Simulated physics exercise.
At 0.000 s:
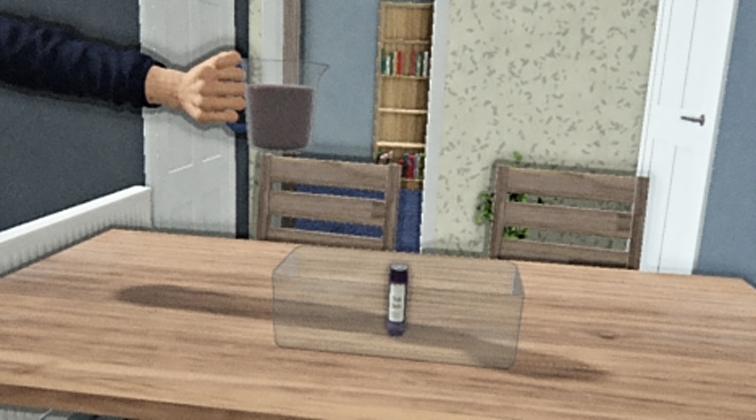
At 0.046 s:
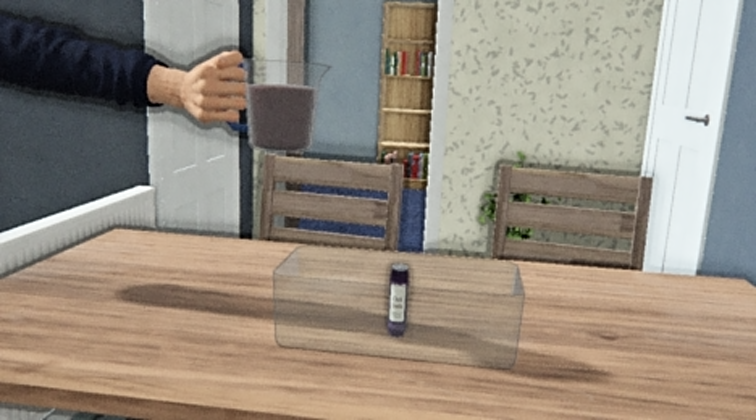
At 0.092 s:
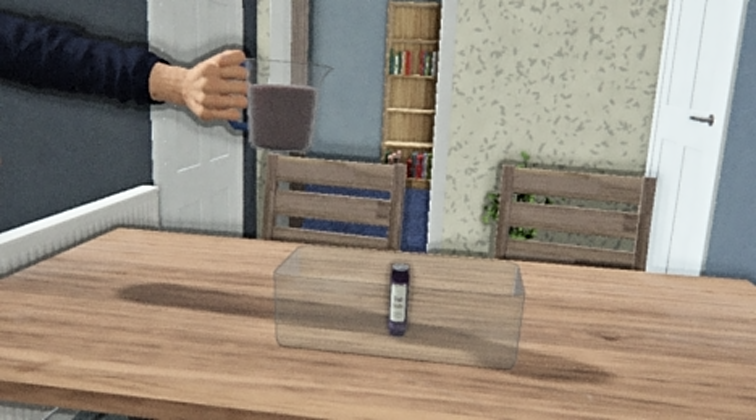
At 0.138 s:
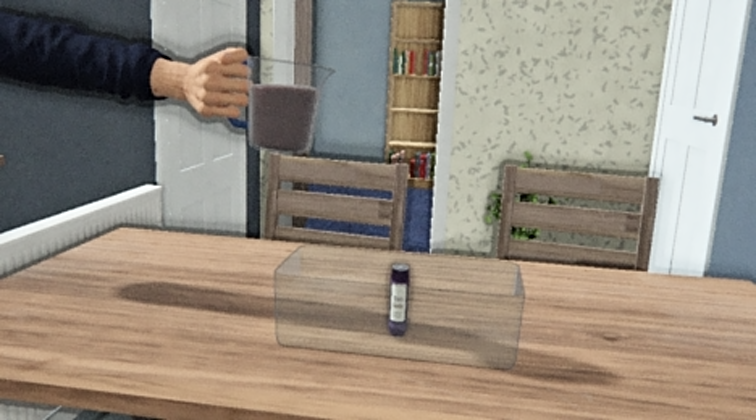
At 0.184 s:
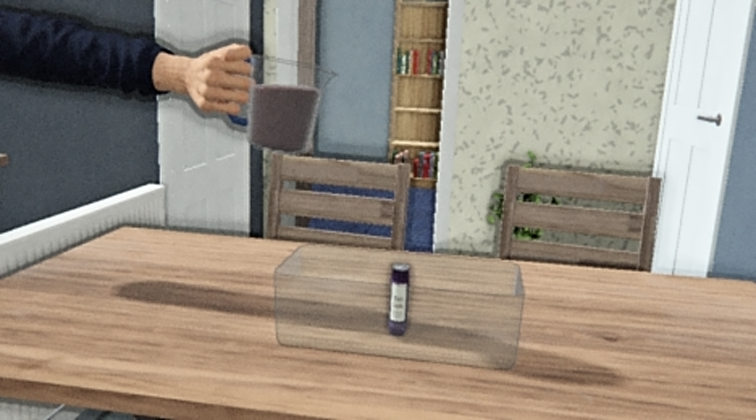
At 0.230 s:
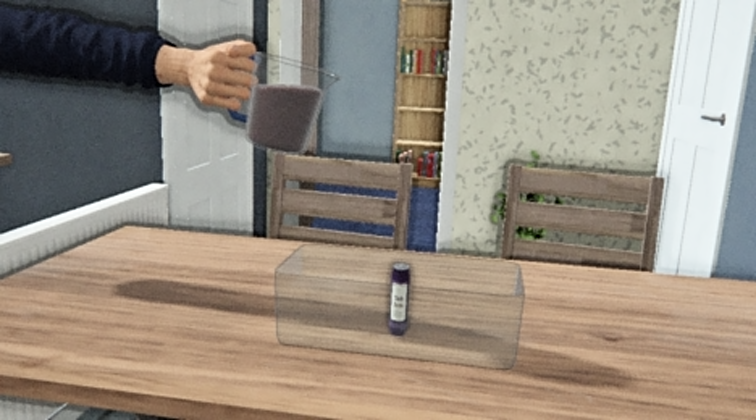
At a wooden table, a hand held a glass pitcher of dark wine above and left of a clear basin with a small tin inside, and slowly tilted the pitcher slightly to the right.
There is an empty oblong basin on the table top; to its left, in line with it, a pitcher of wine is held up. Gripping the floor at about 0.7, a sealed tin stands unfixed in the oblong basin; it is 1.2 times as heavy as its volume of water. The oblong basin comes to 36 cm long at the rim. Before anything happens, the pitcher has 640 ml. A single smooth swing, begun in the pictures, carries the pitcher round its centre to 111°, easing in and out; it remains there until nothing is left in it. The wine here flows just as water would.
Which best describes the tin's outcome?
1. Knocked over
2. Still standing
Knocked over.
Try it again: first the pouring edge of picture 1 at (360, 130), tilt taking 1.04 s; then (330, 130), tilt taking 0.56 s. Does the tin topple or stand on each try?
First it tips over; then it stays on its base.
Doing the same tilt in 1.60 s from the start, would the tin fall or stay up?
The tin tips over.
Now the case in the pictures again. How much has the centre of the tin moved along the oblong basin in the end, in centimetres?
All told, the tin's centre has moved close to 10.0 cm.
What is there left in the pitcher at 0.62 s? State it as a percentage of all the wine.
Close to 84 percent of the liquid remains at that time.
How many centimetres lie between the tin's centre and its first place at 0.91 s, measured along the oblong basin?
Near 3 cm.
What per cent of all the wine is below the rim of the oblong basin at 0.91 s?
My estimate is about 44 percent.
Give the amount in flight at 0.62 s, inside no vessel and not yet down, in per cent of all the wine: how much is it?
It comes to roughly 16 per cent.
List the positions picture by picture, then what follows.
It leans 0°; its right rim is at (331, 65); the wine meets the walls at (249, 85) and (315, 88); the oblong basin's rim runs from (285, 260) to (520, 279); the tin's top is at (399, 270), in the first picture.
It leans 1°; its right rim is at (332, 65); the wine meets the walls at (250, 85) and (317, 89), in the second picture.
It leans 2°; its right rim is at (334, 67); the wine meets the walls at (252, 85) and (318, 89), in the third picture.
It leans 5°; its right rim is at (336, 70); the wine meets the walls at (254, 86) and (319, 89), in the fourth picture.
It leans 8°; its right rim is at (339, 73); the wine meets the walls at (255, 86) and (321, 90), in the fifth picture.
It leans 13°; its right rim is at (342, 78); the wine meets the walls at (257, 86) and (324, 91), in the sixth picture.
After 0.62 s the tilt is 72° and 84 per cent is still to pour; the tin stands where it began.
After 0.91 s the tilt is 107° and 21 per cent is still to pour; the tin leans 10°.
After 1.21 s the tilt is 111° and 0 per cent is still to pour; the tin lies on its side.
After 1.54 s the tilt is 111° and 0 per cent is still to pour; the tin lies on its side.
In the end the tin lies on its side.
